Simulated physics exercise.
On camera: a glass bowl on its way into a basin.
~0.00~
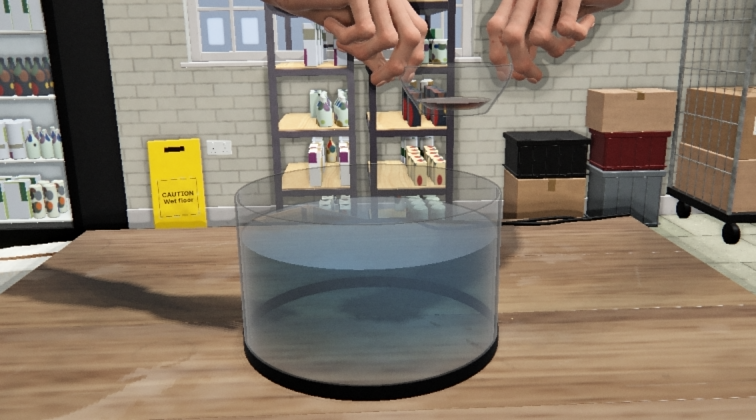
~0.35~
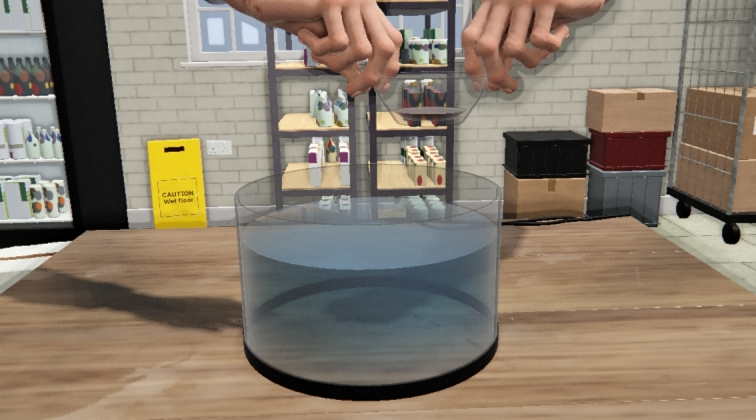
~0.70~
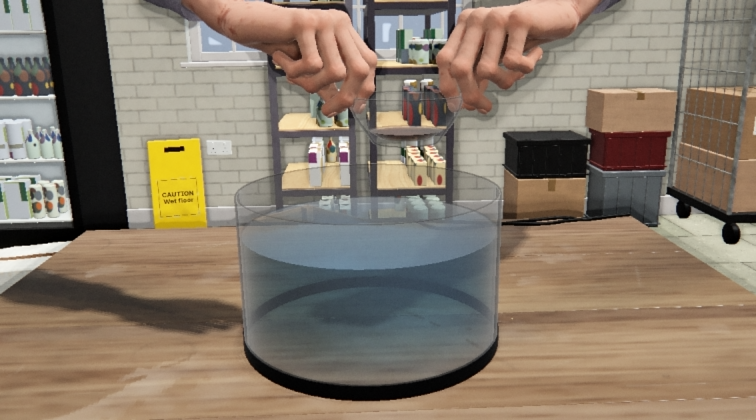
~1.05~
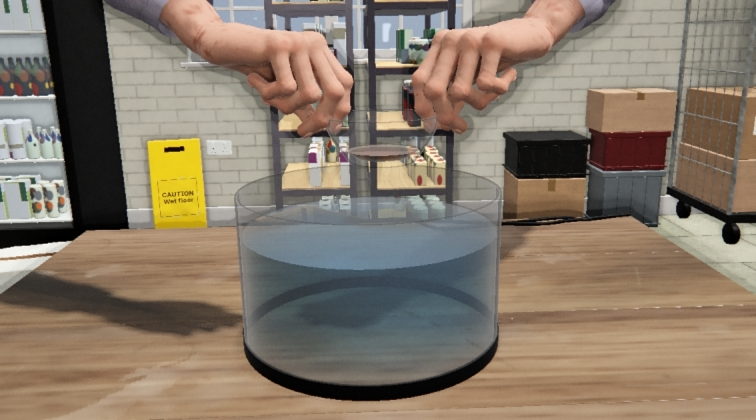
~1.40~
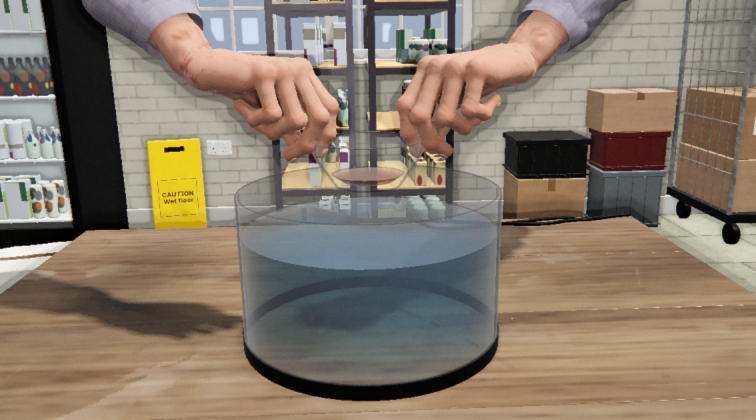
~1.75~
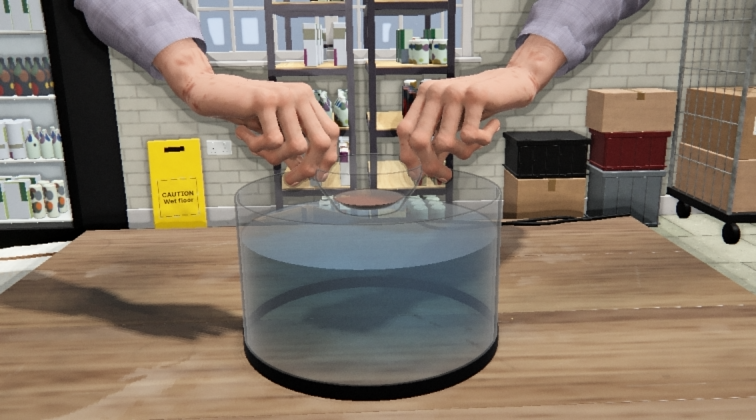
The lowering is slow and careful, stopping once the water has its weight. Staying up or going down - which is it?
Staying up.
By 2.2 s, the bowl dips into the water.
By 2.8 s, it bobs and steadies.
By 5.0 s, the bowl floats with about half of its side showing.
